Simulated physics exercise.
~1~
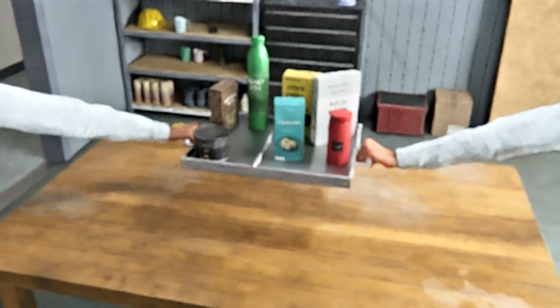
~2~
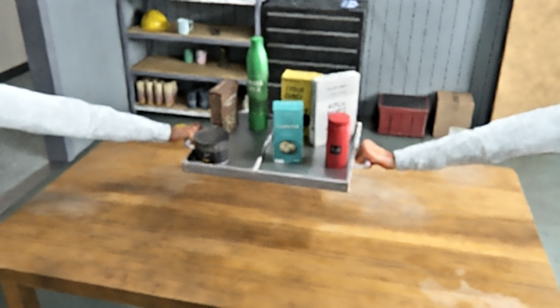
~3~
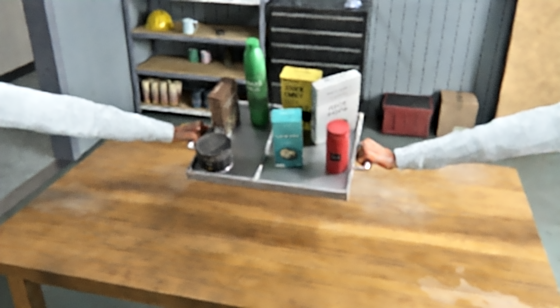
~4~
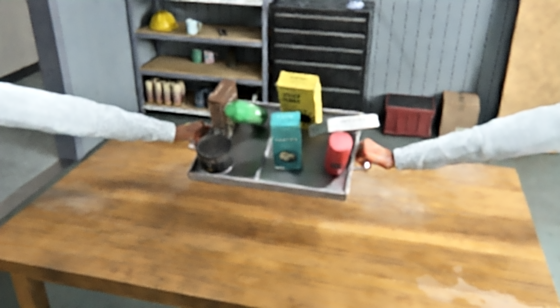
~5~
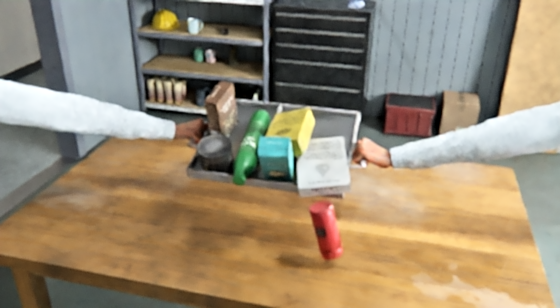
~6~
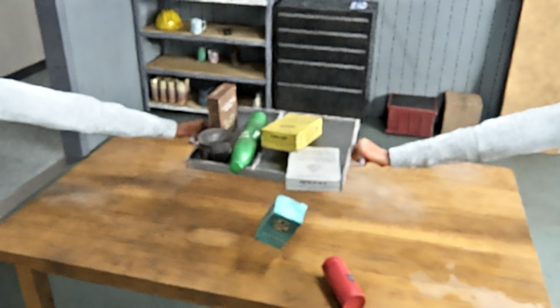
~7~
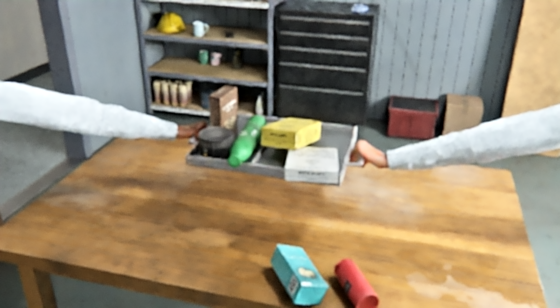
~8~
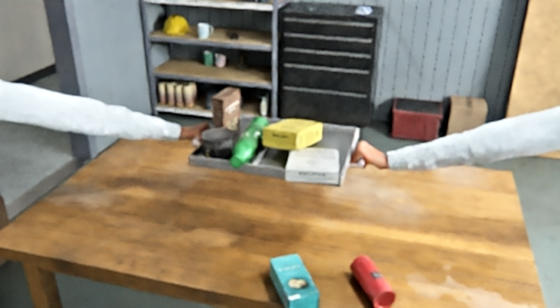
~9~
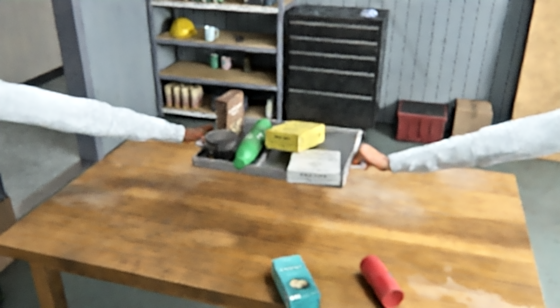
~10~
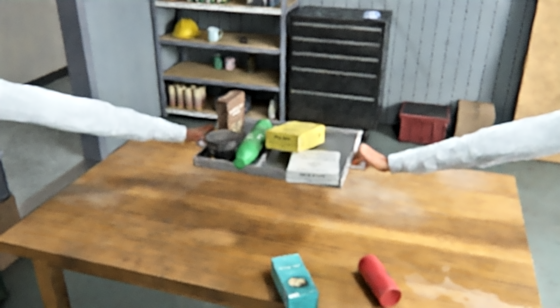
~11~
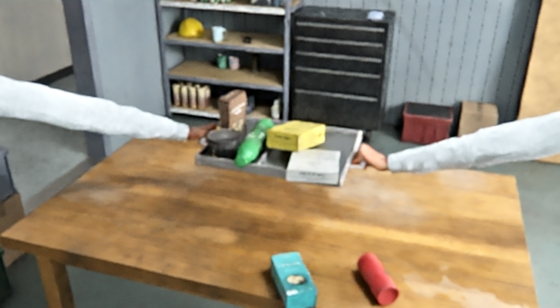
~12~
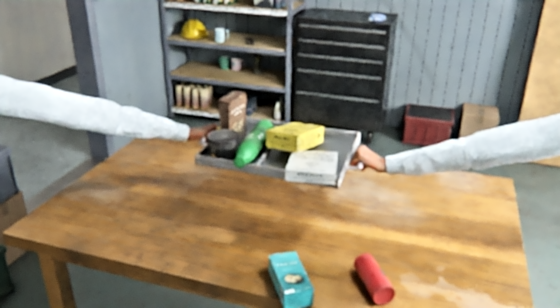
In a workshop, two hands tilt a loaded tray, dropping two items onto the table.
